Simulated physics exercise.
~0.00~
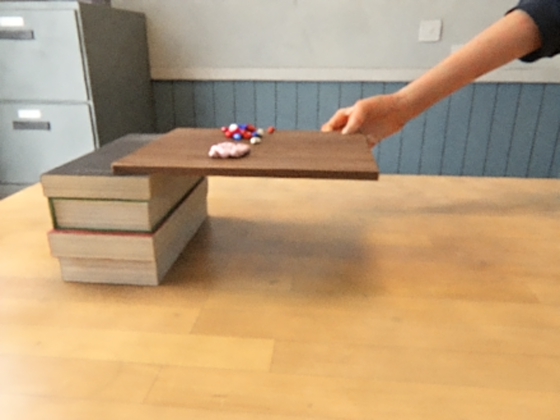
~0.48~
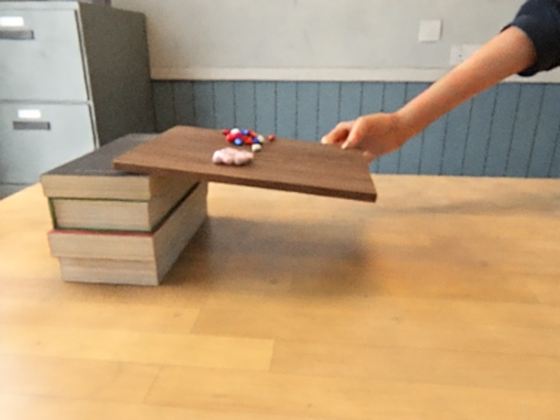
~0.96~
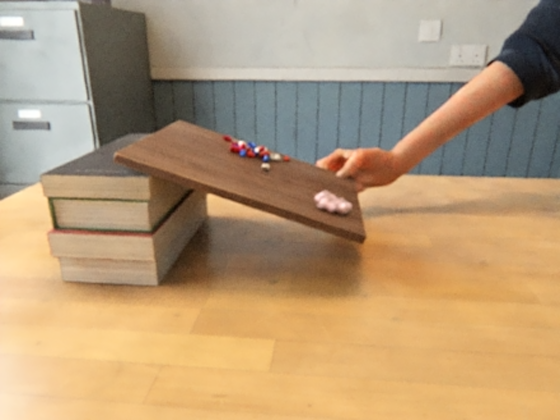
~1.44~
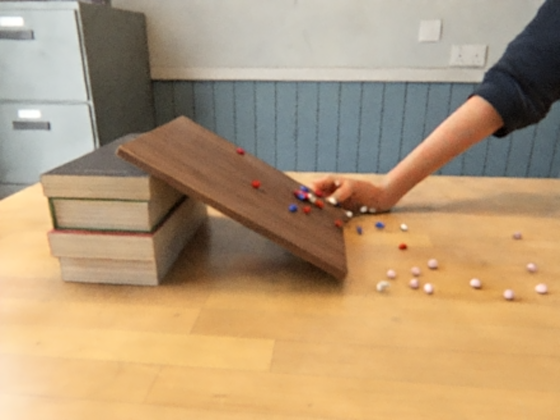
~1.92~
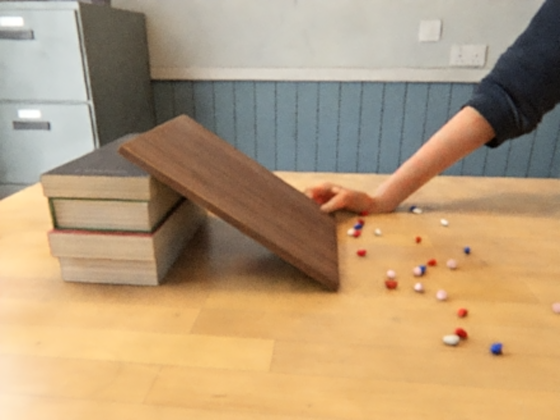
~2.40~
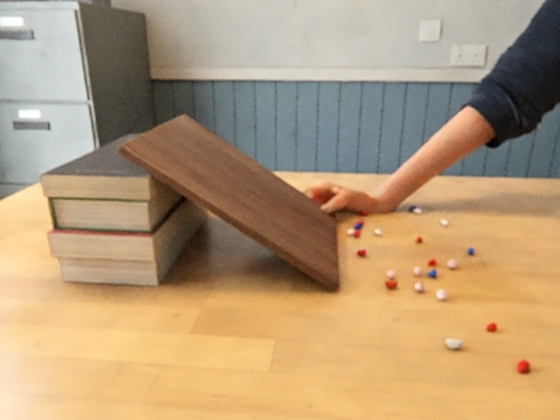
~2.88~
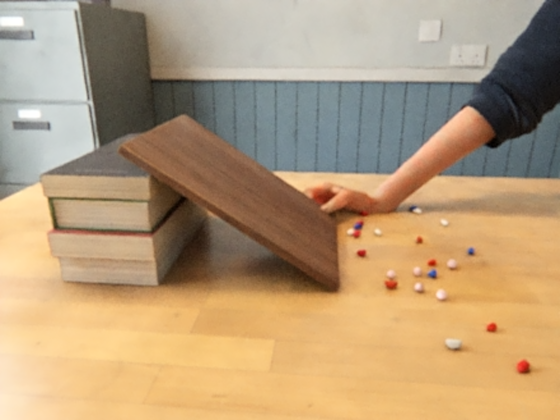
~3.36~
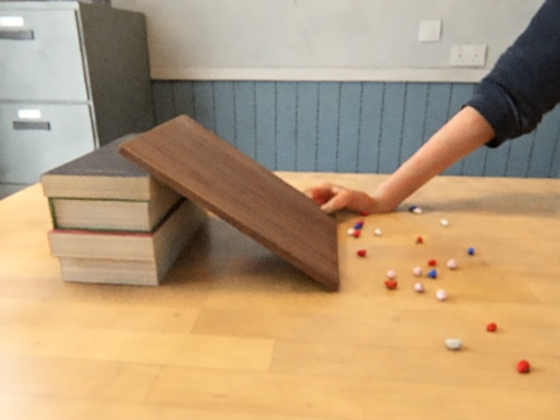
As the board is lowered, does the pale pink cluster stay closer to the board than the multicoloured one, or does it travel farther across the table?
The pale pink cluster travels farther across the table, while most of the multicoloured one stays nearer the lowered end of the board.
